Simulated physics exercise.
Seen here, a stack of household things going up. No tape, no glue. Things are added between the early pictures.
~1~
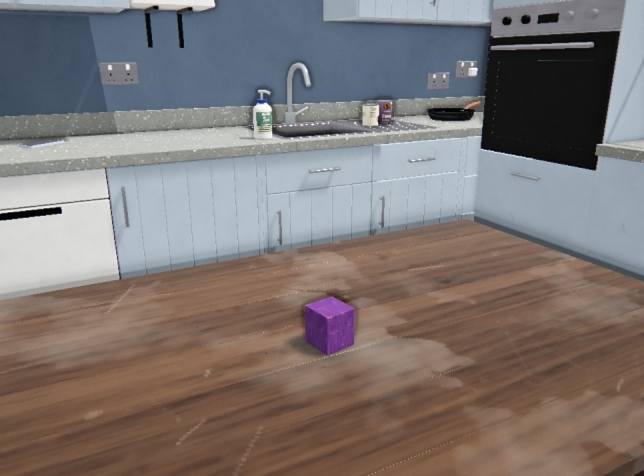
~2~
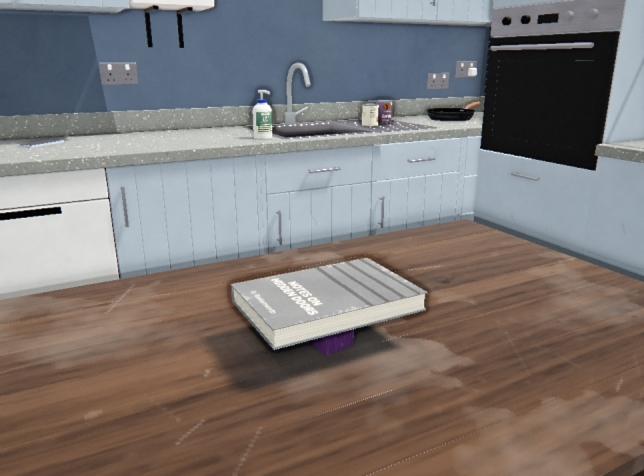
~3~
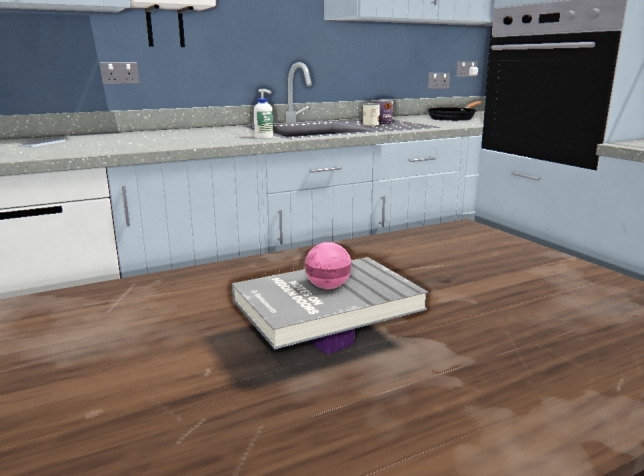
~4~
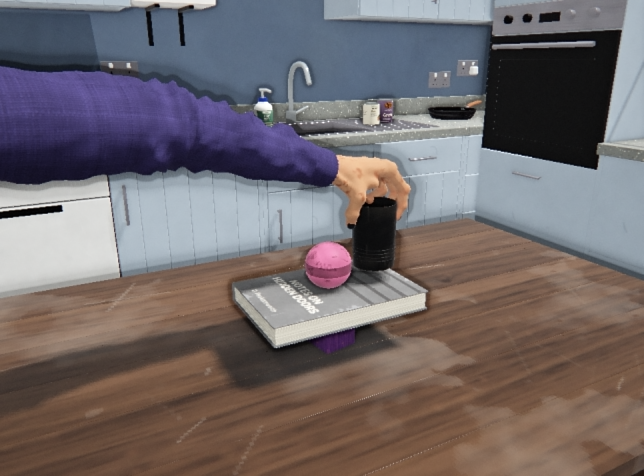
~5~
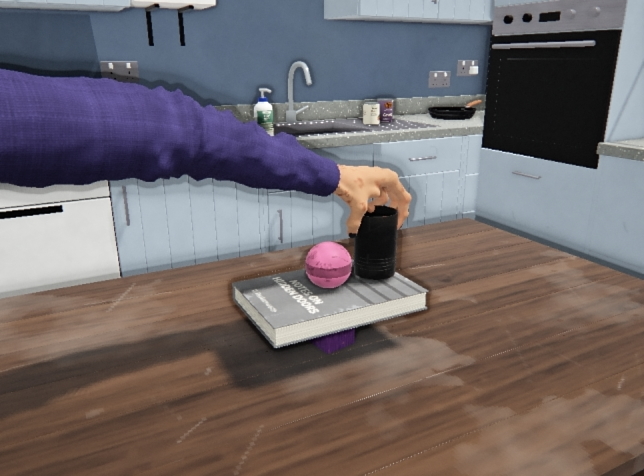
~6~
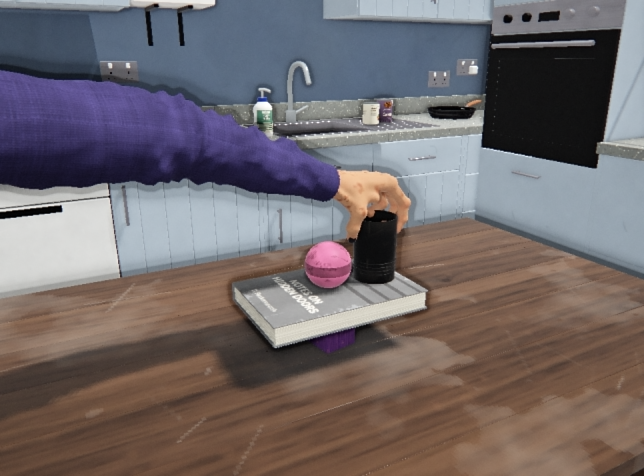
A grey book and pink ball appear on a purple block, then a hand lowers a black cup onto the book.
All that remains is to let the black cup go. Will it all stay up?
In the end the pile stays up.
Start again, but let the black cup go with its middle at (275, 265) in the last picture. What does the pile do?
Then it holds.
Then, 0.20 s after the last picture, nothing has stirred.
Then, 0.60 s after the last picture, black cup resting near (375, 247).
At rest, all 4 in place. Seen from the same camera at the end, black cup near (374, 247). The pile holds.
